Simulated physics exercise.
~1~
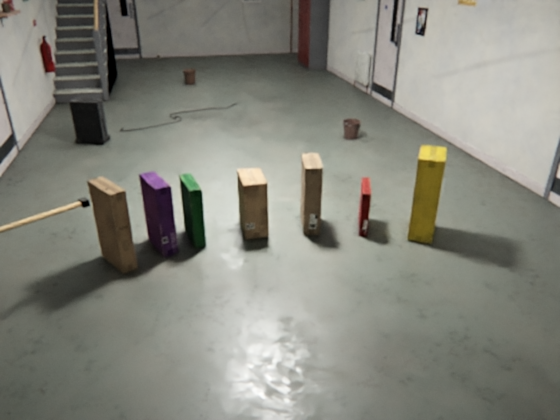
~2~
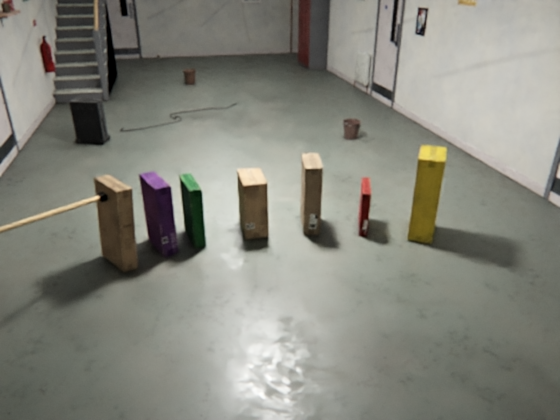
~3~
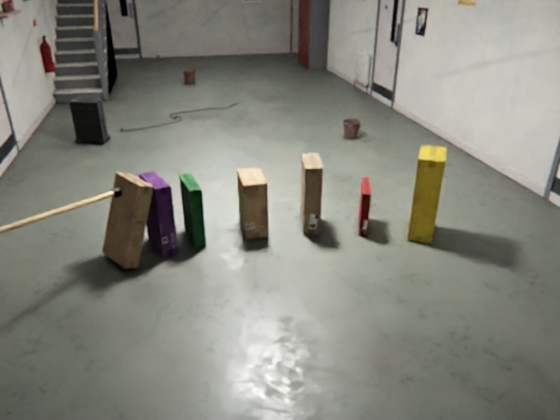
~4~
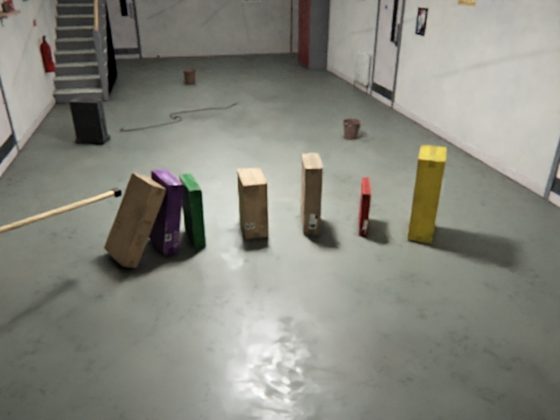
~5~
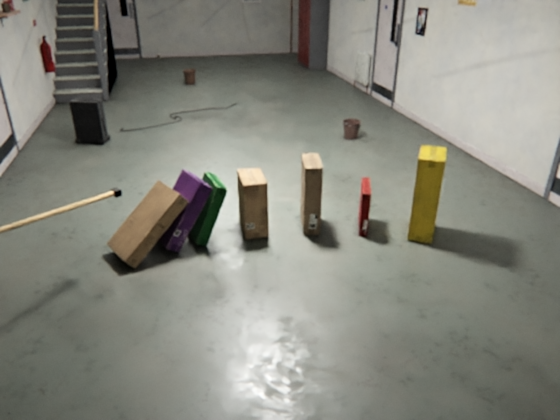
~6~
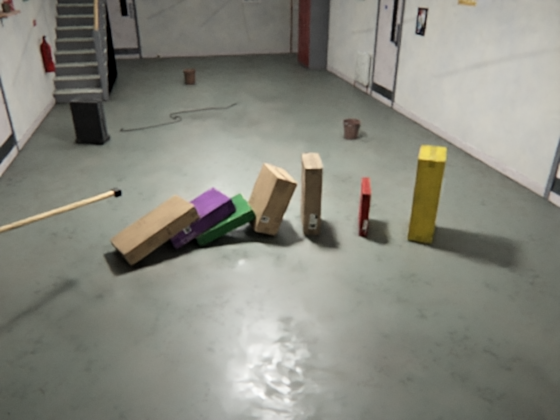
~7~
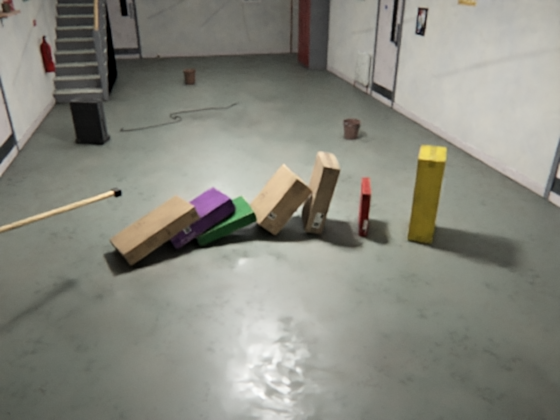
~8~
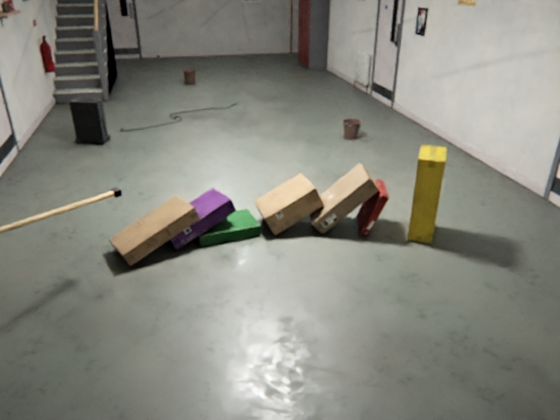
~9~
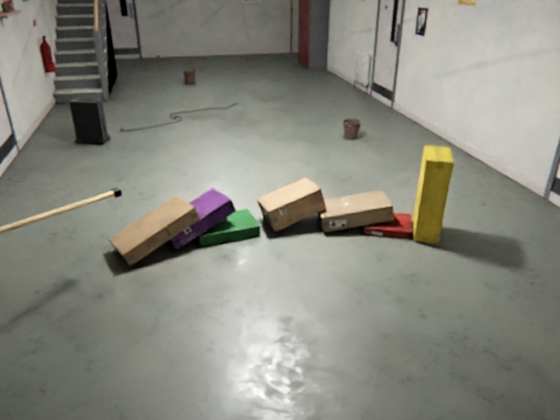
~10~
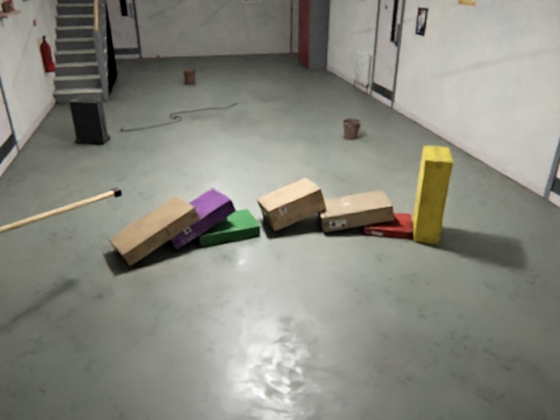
Upright cartons toppling rightward in turn after a pole tips the first, the red one falling flat and only the yellow left standing.
